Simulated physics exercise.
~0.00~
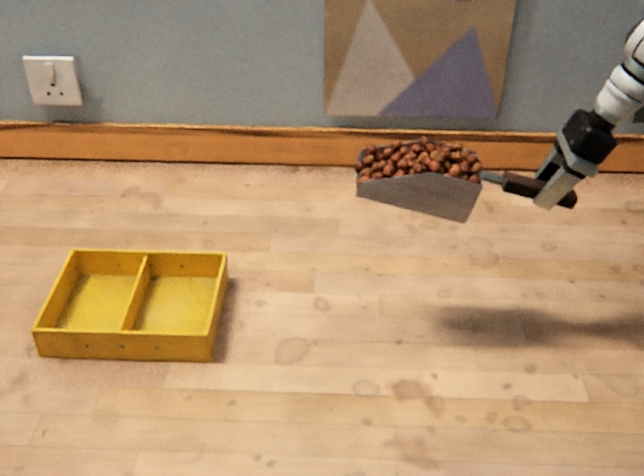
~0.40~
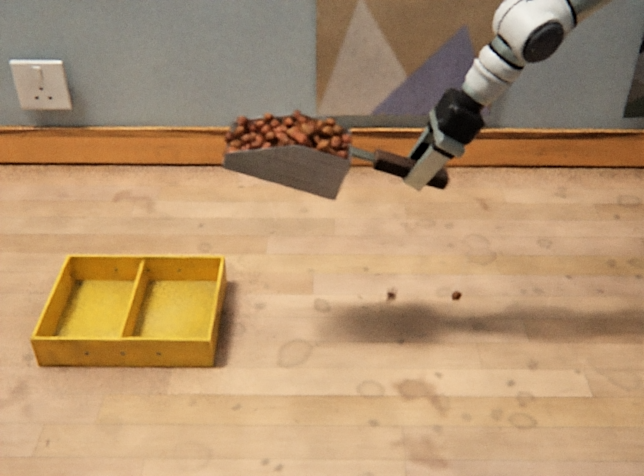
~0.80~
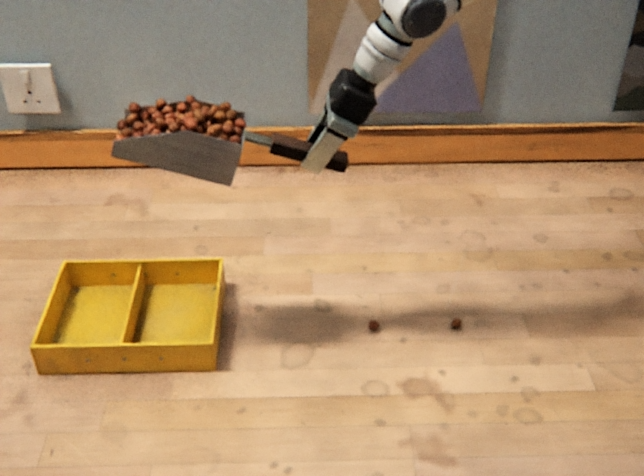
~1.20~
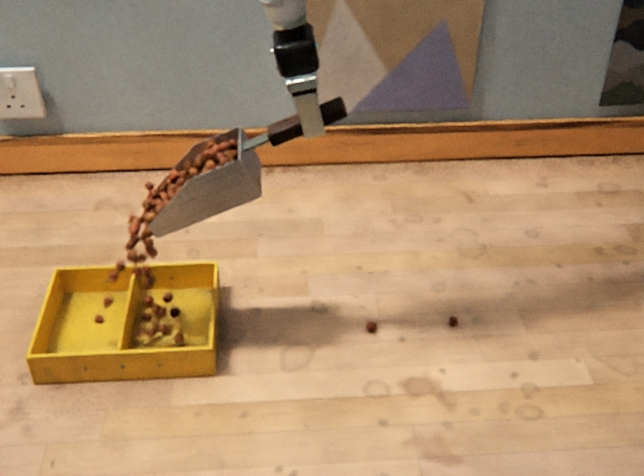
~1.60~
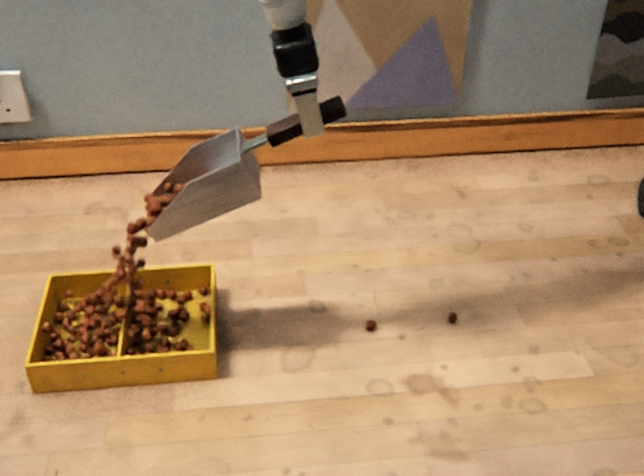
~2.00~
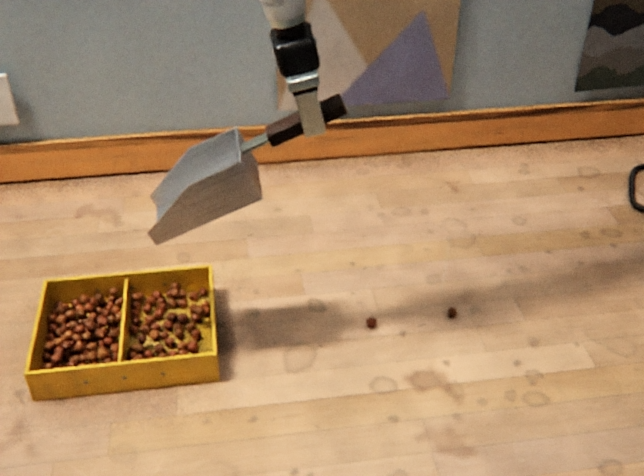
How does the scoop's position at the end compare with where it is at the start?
At the start the scoop is held well to the right of the yellow box, and at the end it is much farther left, tilted just above the box's right side.
